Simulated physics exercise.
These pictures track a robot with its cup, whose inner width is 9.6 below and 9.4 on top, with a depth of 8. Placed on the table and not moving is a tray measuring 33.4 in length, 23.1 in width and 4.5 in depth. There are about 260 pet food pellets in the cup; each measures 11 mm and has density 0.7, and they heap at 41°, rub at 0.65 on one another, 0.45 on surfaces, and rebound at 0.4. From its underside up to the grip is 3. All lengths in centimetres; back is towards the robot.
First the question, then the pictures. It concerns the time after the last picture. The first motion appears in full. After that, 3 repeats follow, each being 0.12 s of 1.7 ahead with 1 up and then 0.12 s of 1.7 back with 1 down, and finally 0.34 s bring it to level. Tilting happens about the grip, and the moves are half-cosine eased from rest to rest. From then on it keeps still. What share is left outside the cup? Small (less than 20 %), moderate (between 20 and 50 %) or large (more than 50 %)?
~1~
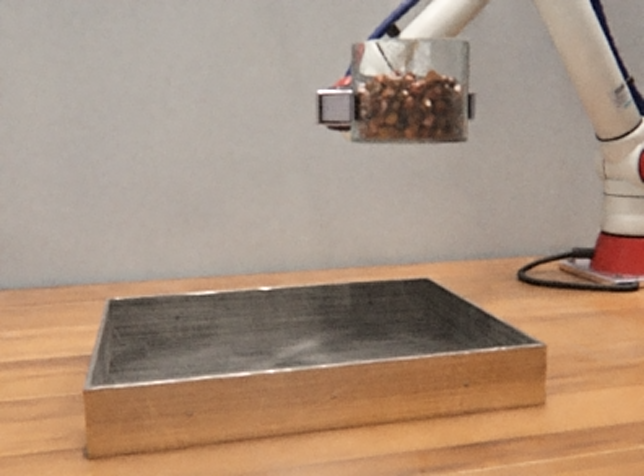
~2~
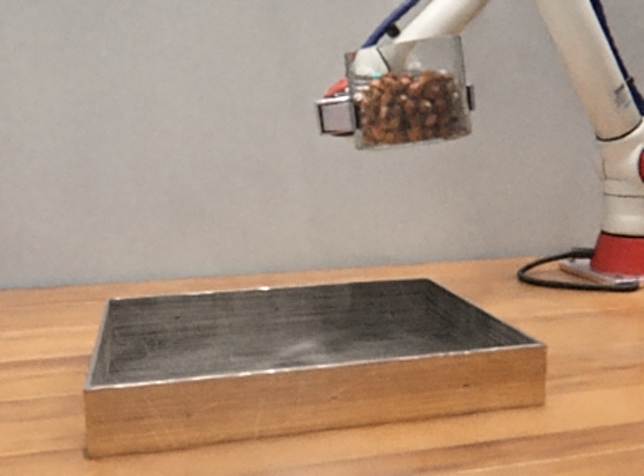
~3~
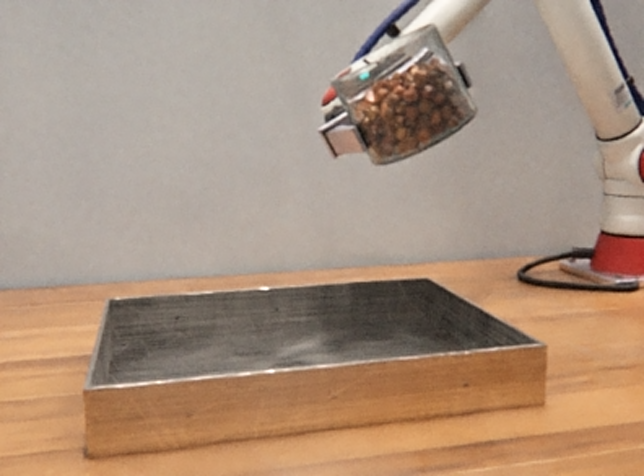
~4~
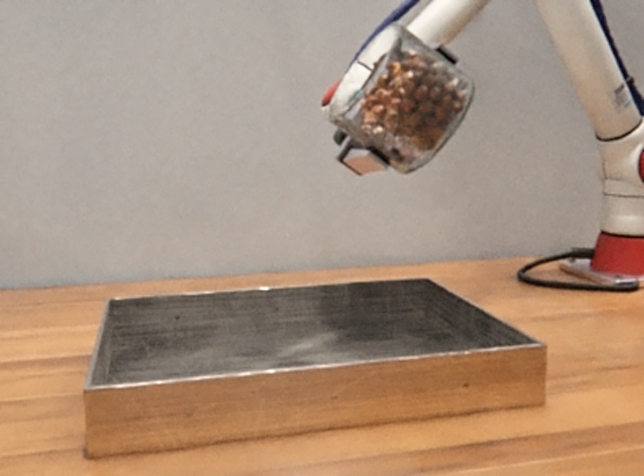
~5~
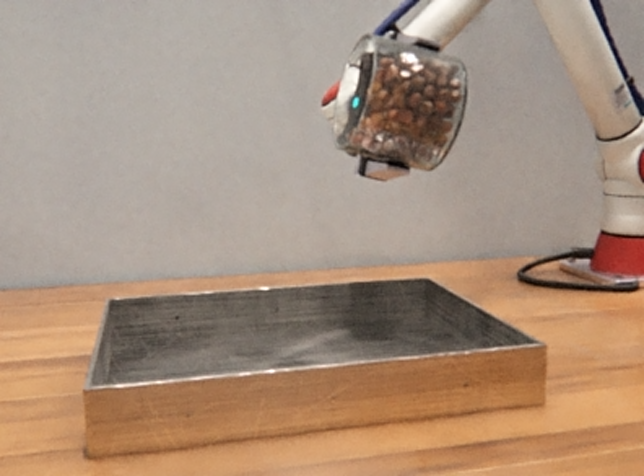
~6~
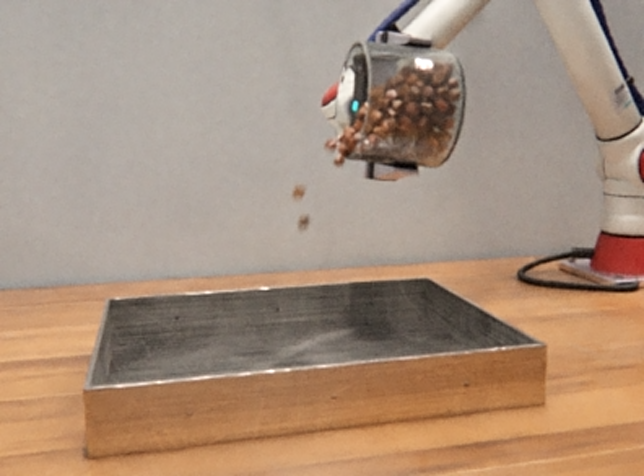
Moderate.
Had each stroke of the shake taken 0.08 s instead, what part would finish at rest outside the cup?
That change gives some 65 percent.
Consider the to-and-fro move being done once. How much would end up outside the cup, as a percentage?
Then roughly 10 percent.
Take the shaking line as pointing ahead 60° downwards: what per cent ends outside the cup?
10 %.
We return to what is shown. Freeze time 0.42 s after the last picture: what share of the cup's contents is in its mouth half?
Mouth half share: Roughly 55 %.
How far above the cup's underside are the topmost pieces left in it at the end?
Around 6.5 centimetres above the underside.
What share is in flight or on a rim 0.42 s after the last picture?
I'd put it near 2 per cent.
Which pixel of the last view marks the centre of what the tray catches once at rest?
Centre estimate: About (273, 363).
Then, 0.42 s later, tilted 84° forward, highest piece 25 above the table; 227 in the cup, 24 in the tray, 5 in flight or on a rim.
Then, 0.85 s later, tilted 58° forward, highest piece 25 above the table; 177 in the cup, 75 in the tray, 4 in flight or on a rim.
Then, 1.26 s later, level, highest piece 27 above the table; 176 in the cup, 80 in the tray.
Then, 2.31 s later, level, highest piece 27 above the table; 176 in the cup, 80 in the tray.
At rest, 176 in the cup, 80 in the tray. That is 31 % outside the cup.
